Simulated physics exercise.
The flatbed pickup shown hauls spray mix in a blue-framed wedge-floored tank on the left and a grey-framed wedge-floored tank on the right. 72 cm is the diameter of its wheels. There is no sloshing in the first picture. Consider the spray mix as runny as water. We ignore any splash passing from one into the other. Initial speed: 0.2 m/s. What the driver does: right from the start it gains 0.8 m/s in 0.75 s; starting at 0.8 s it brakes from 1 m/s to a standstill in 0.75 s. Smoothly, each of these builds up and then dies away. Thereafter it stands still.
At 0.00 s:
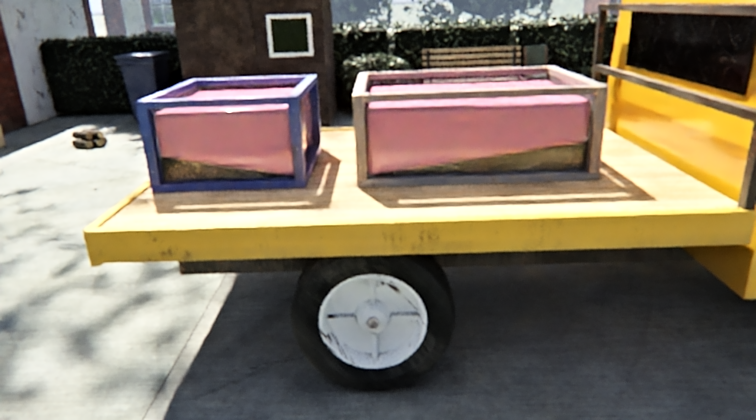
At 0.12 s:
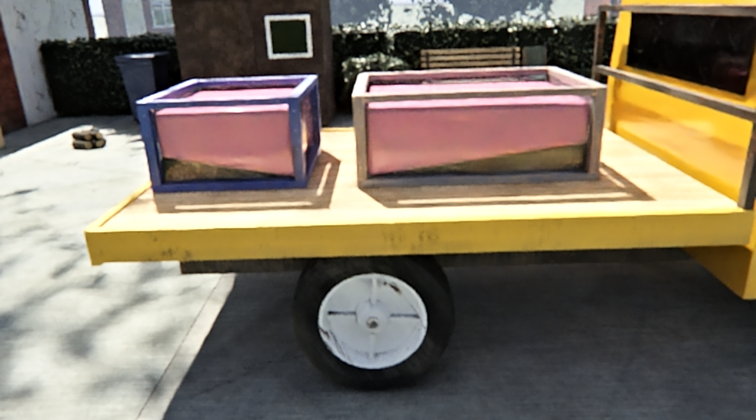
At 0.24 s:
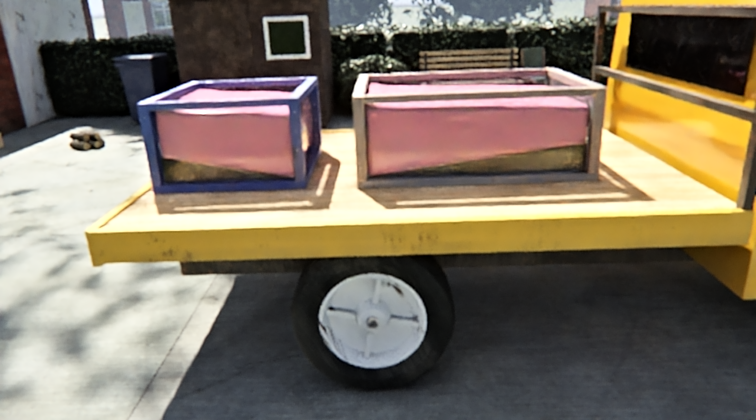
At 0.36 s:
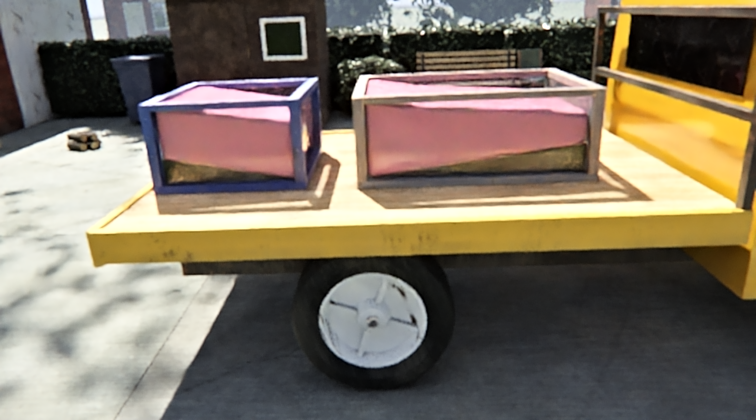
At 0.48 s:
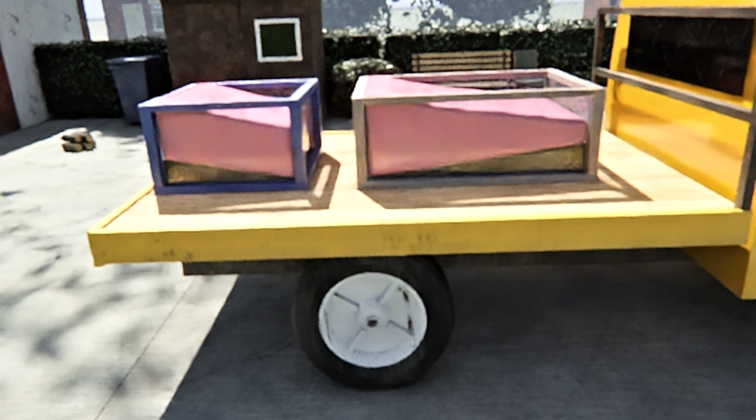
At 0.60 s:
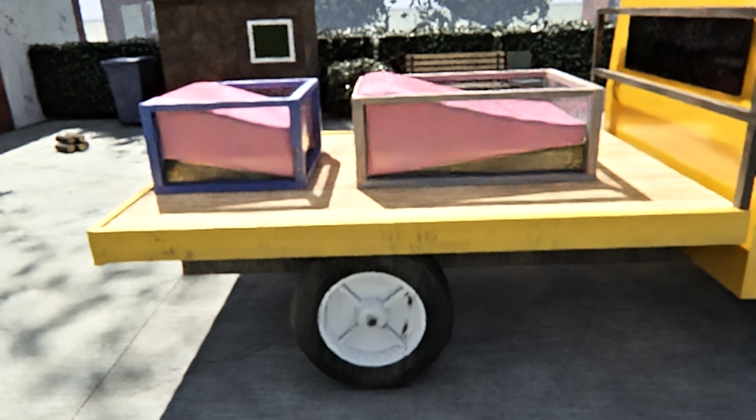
Two open-topped tanks of pink liquid, one blue-framed on the left and a longer grey-framed one on the right, sit on a yellow flatbed truck seen from the side in a sunlit paved yard. Behind the bed are a brown structure, a dark bin, a hedge and a bench, with a white wheel below. The liquid starts nearly level, then slopes up toward the left and down toward the right in both tanks, while the wheel turns and the background shifts slightly left.
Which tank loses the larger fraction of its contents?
Rightmost container, relative to its load.
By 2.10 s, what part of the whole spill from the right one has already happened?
Roughly 80 % of the total.
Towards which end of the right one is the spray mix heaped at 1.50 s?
Forward end.
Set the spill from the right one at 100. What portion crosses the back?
20%.
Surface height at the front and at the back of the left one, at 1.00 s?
It reads roughly 42 cm up front and 28 cm at the back.
By 1.00 s the left one has lost 1 per cent, over the back (front 41 cm, back 29 cm); the right one has lost 1 per cent, over the back (front 29 cm, back 33 cm).
By 1.50 s the left one has lost 4 per cent, mostly over the front, some over the back (front 36 cm, back 26 cm); the right one has lost 2 per cent, over the back (front 50 cm, back 15 cm).
By 2.10 s the left one has lost 5 per cent, over the front, a little elsewhere (front 29 cm, back 32 cm); the right one has lost 17 per cent, over the front, a little elsewhere (front 24 cm, back 44 cm).
By 4.53 s the left one has lost 6 per cent, over the front, a little elsewhere; the right one has lost 21 per cent, over the front, a little elsewhere.
